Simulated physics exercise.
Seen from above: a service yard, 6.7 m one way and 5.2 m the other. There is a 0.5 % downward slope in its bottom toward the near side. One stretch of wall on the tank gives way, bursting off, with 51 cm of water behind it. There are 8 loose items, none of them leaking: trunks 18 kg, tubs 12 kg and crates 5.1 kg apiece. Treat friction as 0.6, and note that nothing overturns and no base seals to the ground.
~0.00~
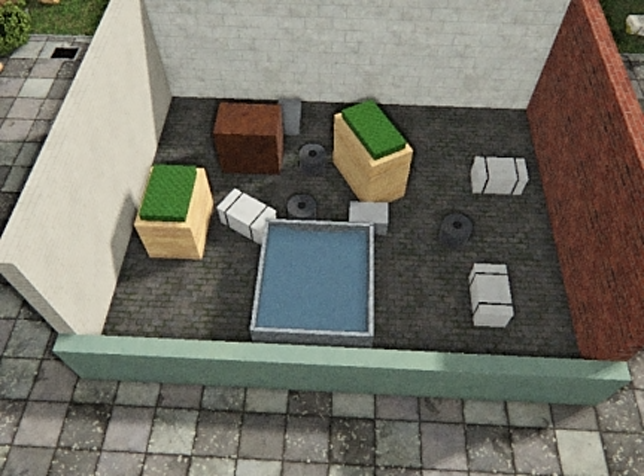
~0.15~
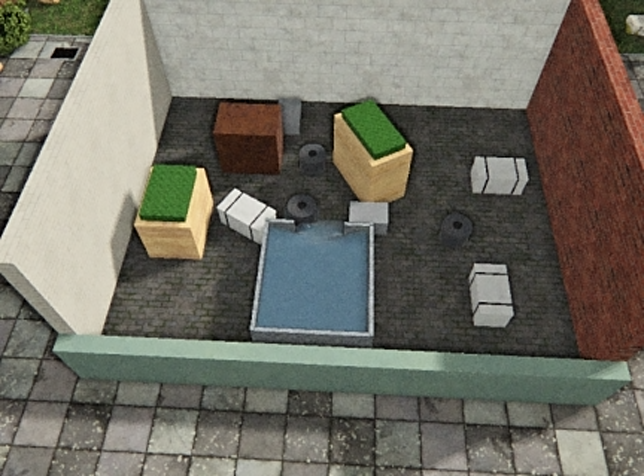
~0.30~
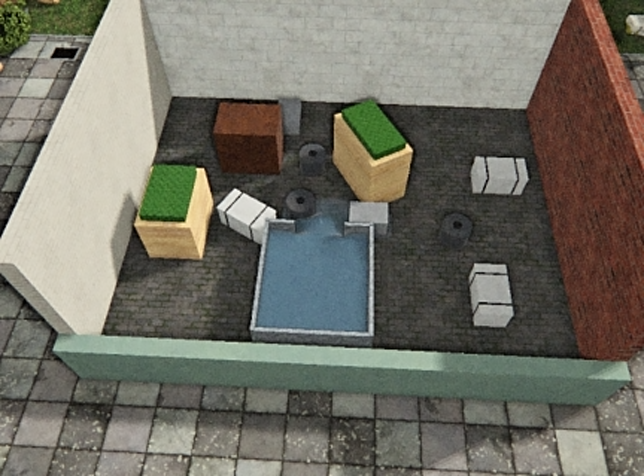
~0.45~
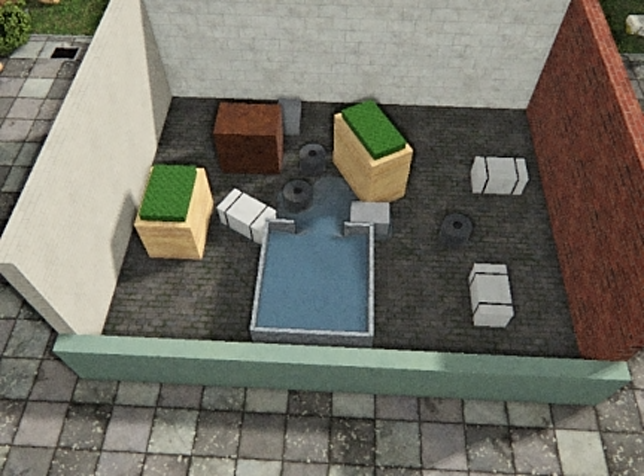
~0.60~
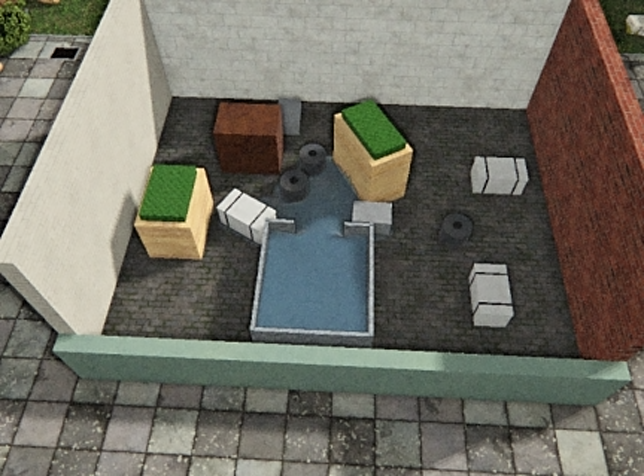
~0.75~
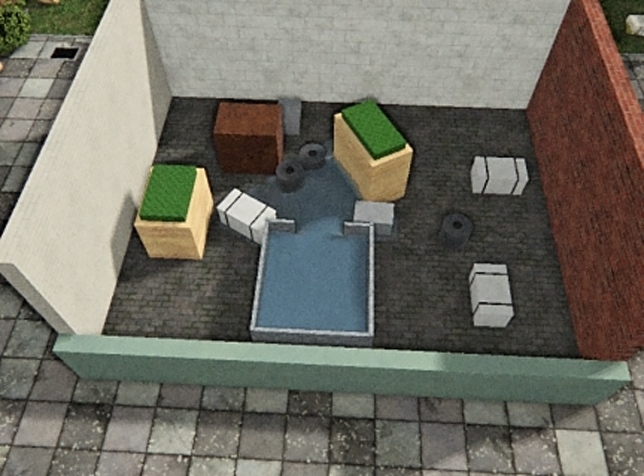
Water pouring through a gap in the far wall of a blue tank, spreading between blocks and pushing a dark tub backward.
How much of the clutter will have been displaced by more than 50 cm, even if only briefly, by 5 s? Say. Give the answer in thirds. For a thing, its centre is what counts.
One to two thirds.
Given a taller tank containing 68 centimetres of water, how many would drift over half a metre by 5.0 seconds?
The count would be 4.
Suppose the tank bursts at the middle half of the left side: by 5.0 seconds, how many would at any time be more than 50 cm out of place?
The answer then is 0.
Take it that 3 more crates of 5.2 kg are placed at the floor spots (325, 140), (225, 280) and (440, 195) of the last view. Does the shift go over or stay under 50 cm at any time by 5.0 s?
In turn: Over, under, short of it.
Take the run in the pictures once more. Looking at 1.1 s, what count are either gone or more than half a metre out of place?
That would be 1.
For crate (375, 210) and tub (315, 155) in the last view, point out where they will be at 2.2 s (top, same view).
Somewhere about (392, 230) and (281, 109).
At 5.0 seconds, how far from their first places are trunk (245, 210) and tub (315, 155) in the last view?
In turn: 0 cm, 250 cm.
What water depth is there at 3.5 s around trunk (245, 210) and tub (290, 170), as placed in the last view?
Depth approx. 1 cm / 5 cm.
After 1.1 s 1 of 8 are over 50 cm from their spots; 0 afloat.
After 2.2 s 3 of 8 are over 50 cm from their spots; 1 afloat.
After 3.5 s 4 of 8 are over 50 cm from their spots; 1 afloat.
After 5.0 s 4 of 8 are over 50 cm from their spots, and 4 have been at some point; 2 afloat.
